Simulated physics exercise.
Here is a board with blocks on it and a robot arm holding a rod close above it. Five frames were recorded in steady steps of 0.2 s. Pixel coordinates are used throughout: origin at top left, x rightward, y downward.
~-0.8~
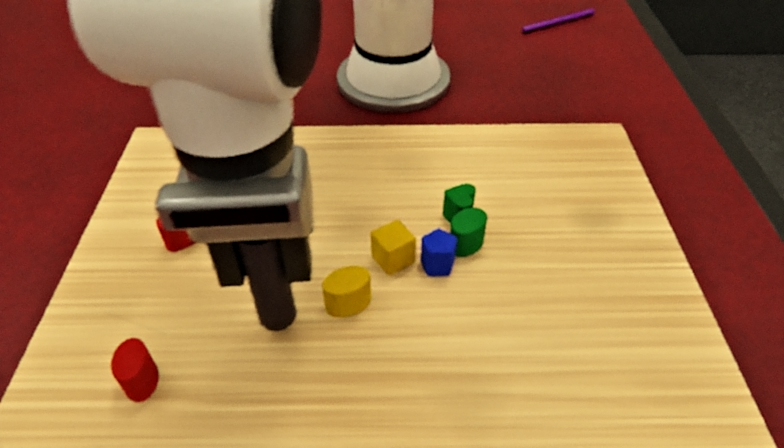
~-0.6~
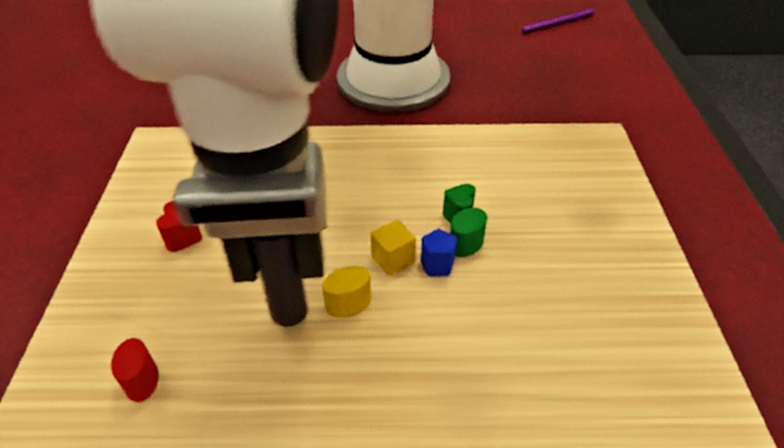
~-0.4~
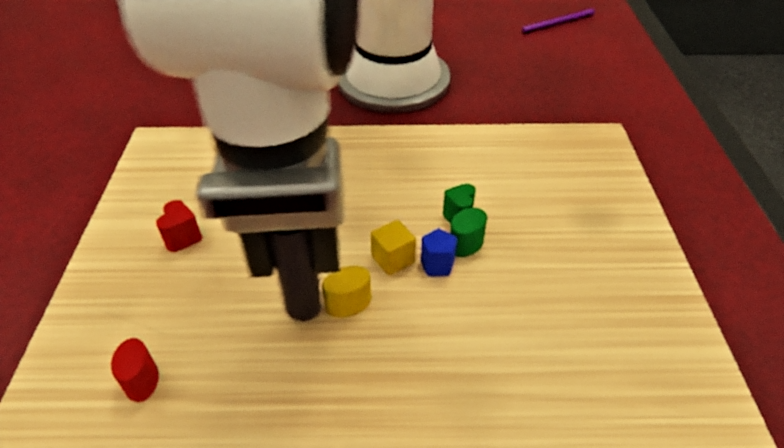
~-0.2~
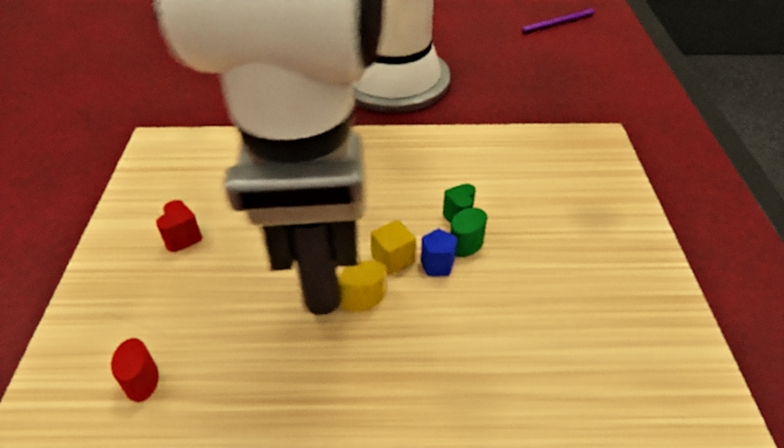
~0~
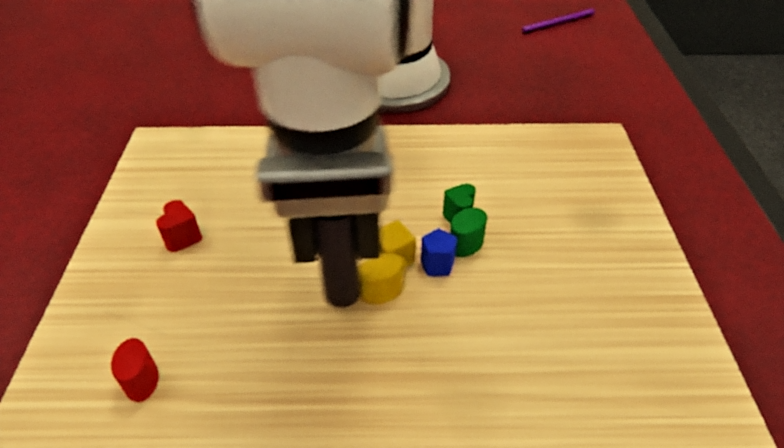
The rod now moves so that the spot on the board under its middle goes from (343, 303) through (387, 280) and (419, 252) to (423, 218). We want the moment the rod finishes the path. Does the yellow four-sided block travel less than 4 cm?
No
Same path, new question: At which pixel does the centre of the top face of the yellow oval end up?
I predict (442, 261).
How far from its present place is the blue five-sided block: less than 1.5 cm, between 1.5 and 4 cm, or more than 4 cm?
My estimate: In the 1.5 to 4 cm range.
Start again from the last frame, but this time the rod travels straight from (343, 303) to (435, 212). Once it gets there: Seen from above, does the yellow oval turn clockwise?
In short: Yes.
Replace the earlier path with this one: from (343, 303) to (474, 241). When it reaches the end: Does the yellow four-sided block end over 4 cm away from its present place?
I believe not.
The first path, step by step. One third of the way, rod at (387, 271); yellow oval at (429, 260), turned 50° clockwise; yellow four-sided block at (397, 229), turned 15° anticlockwise; blue five-sided block at (454, 243), turned 45° anticlockwise; green oval at (472, 218).
Two thirds of the way, rod at (420, 242); yellow oval at (442, 261), turned 105° clockwise; yellow four-sided block at (406, 206), turned 90° anticlockwise; blue five-sided block at (465, 243), turned 85° anticlockwise; green oval at (472, 217).
At the end, rod at (423, 208); yellow oval at (442, 261), turned 105° clockwise; yellow four-sided block at (395, 184), turned 125° anticlockwise; blue five-sided block at (465, 243), turned 85° anticlockwise; green heart block unmoved; green oval at (472, 217).
